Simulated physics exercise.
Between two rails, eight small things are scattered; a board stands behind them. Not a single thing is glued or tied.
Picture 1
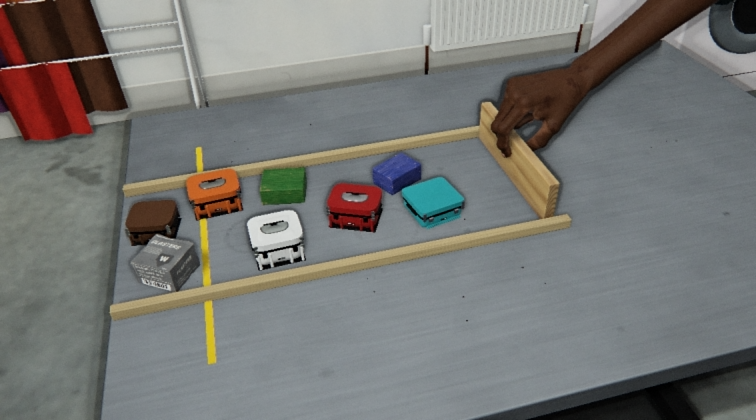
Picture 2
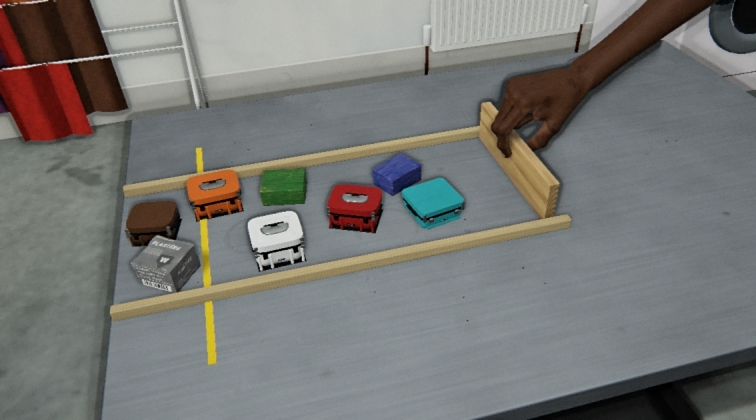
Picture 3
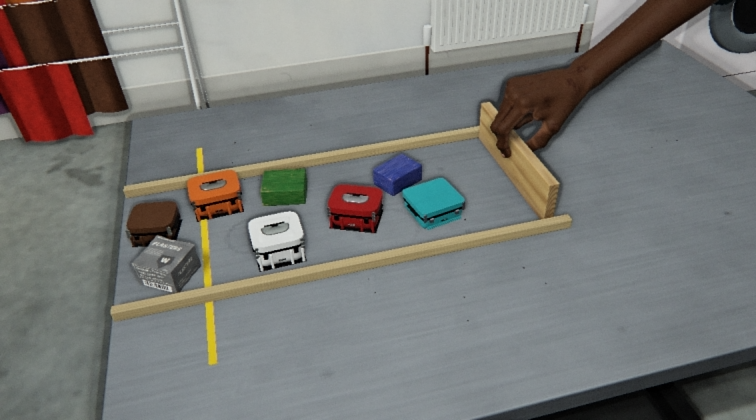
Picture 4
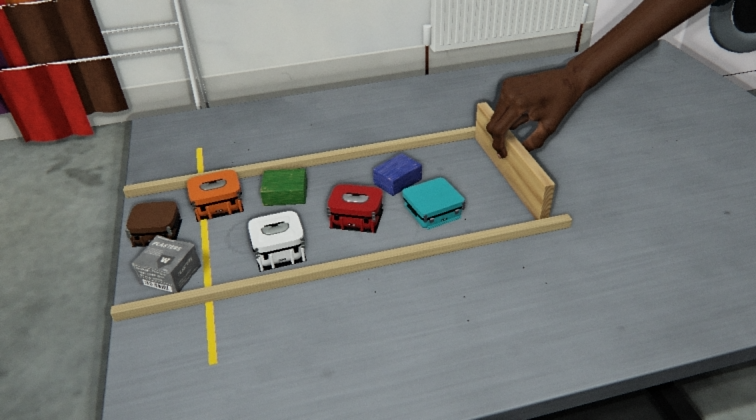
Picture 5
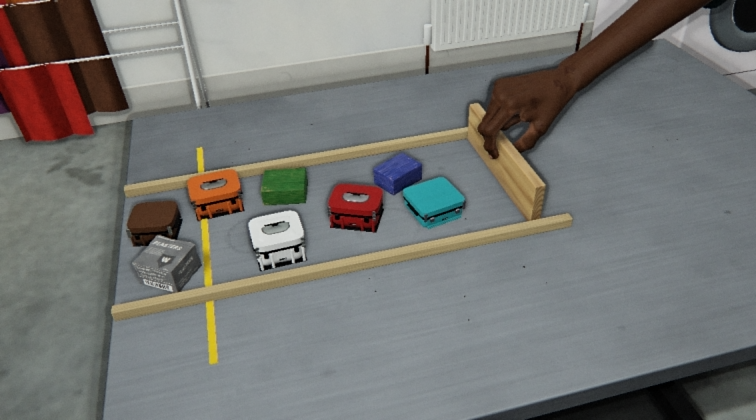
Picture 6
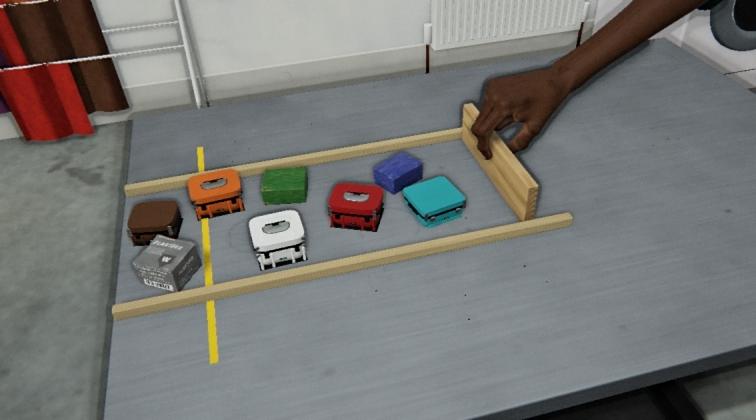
A dark-skinned hand grips a wooden board at the right end of two pale rails on a grey table, seen from above at an angle, with a radiator and red and brown cloth behind. Between the rails sit brown, grey and orange items near a yellow tape line, then green, white, red, blue and turquoise ones. The hand slides the board slightly left, while the items and view stay practically still.
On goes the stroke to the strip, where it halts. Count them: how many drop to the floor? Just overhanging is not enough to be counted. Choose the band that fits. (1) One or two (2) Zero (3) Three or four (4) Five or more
3, three or four.
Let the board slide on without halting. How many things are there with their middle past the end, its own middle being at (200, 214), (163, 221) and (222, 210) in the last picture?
Counts by place: 4 / 6 / 4.
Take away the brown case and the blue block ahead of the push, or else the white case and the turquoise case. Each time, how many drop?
Falls come to 2 the first time and 2 the other time.
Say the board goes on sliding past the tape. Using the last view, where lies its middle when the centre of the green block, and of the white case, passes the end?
The middle sits near (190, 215) for the first and near (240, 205) for the other.
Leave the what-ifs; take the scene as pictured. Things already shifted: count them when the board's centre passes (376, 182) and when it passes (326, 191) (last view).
I make it 4 at the first spot and 7 at the other.
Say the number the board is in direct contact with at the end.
That makes 2.
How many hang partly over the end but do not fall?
Things overhanging at the end: 2.
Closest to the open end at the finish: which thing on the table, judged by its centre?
The red case finishes closest.
Early on, none off yet; brown case at rest near (156, 224); grey box at rest near (168, 263); orange case at rest near (217, 194).
A while later, none off yet; brown case at rest near (156, 224); grey box travelled a little near (151, 268); orange case moving near (213, 195).
Further along, one off so far; brown case on its side near (102, 273); grey box in the air; orange case travelled well along near (132, 208).
Finally, the number that fall off is three or four; lost, white case, orange case, grey box and brown case.
